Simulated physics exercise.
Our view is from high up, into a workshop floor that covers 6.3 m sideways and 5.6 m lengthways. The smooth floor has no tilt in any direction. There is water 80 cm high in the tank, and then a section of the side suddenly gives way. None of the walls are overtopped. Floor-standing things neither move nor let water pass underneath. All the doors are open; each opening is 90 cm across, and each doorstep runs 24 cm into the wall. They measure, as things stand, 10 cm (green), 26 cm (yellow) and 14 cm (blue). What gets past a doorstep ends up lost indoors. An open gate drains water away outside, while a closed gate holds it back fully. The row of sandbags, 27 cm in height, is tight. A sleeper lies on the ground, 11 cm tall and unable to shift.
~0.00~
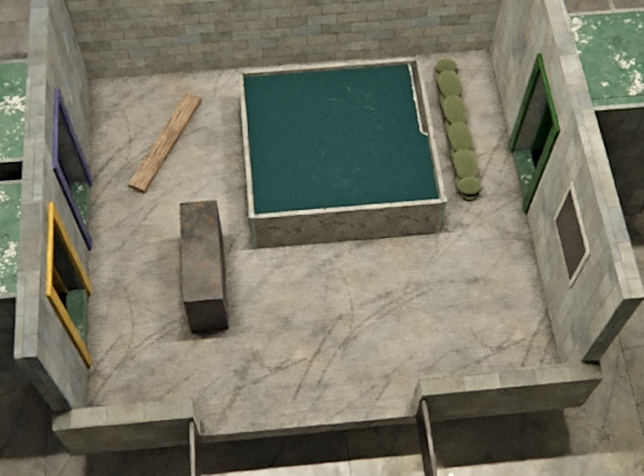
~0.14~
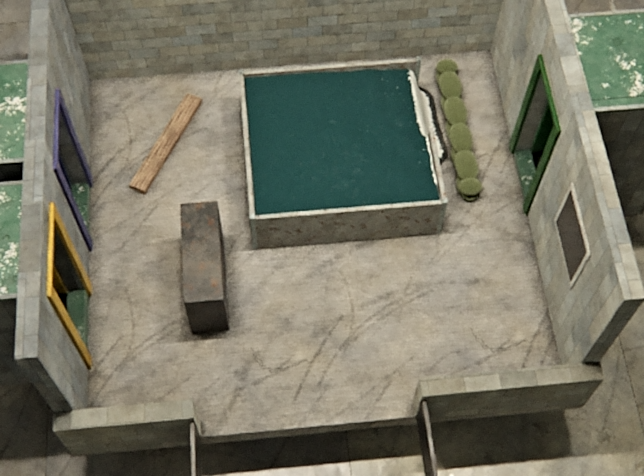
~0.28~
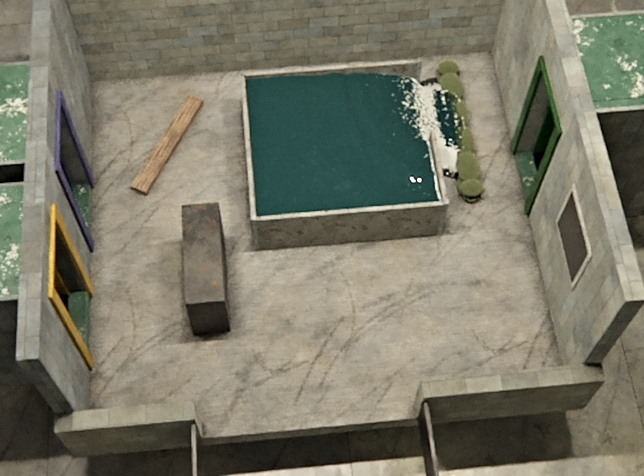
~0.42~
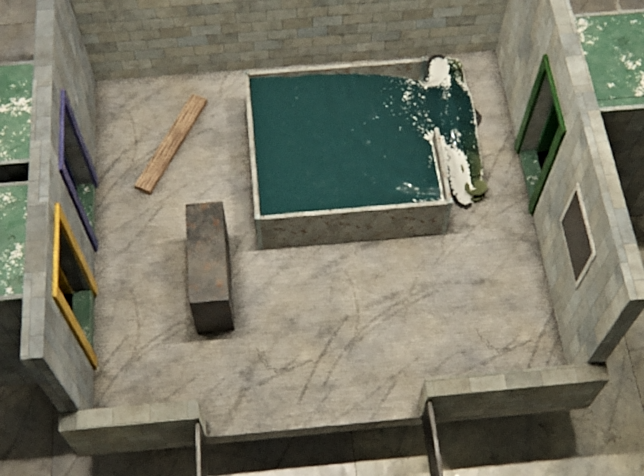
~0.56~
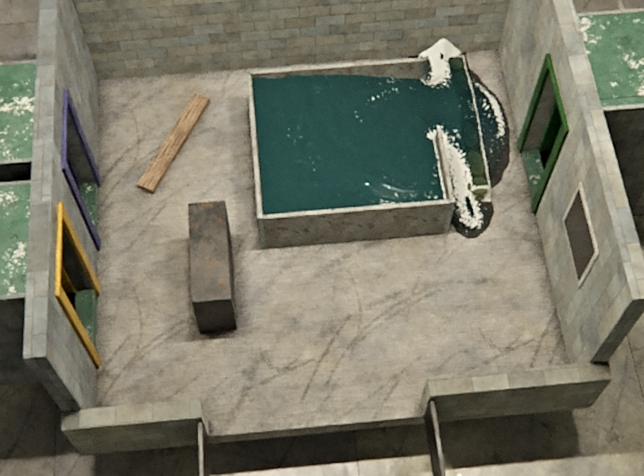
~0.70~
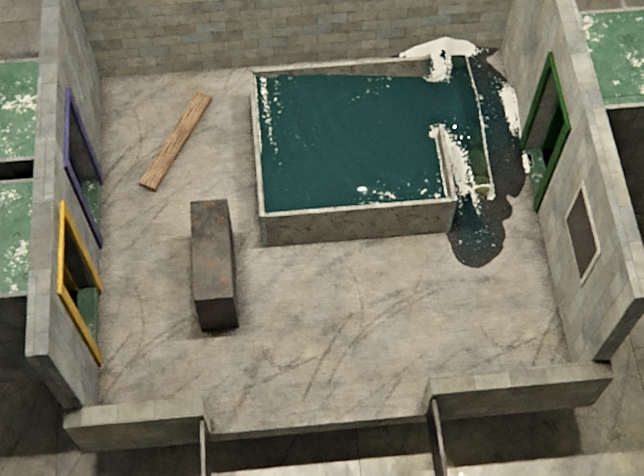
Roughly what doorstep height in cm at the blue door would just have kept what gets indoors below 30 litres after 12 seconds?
A doorstep of about 8.5 cm.
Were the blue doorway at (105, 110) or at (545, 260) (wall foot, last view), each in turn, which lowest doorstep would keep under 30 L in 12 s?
Around 23 and 13.5 cm respectively.
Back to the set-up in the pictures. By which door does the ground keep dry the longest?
That's the yellow door.
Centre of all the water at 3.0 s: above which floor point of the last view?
The centre of all the water is around (387, 166).
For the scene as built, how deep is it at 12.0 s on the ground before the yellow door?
The depth there is around 15.5 cm.
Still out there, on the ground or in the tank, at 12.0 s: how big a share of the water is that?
Around 80 in a hundred parts remain.
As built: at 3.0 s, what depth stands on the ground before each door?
Lab note, cm: Green 22; yellow 0; blue 0.
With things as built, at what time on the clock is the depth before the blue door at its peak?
Near 10.0 seconds.
After 1.4 s water covers 30 % of the floor, deepest (64 cm) near (446, 119); it has not reached the blue door.
After 3.0 s water covers 50 % of the floor, deepest (45 cm) near (491, 49); it has not reached the blue door.
After 12.0 s water covers 95 % of the floor, deepest (18 cm) near (437, 130); 9 cm at the blue door, 1 litre in over its 14 cm doorstep.
At the blue door as built, the water arrived by 3.8 s and peaked near 15 cm at 10.0 s.
Run again over the same 12 s with other heights there, 59 litres in over 6.5 cm, 12 litres over 10.5 cm. The limit of 30 litres is kept from about 8.5 cm up.
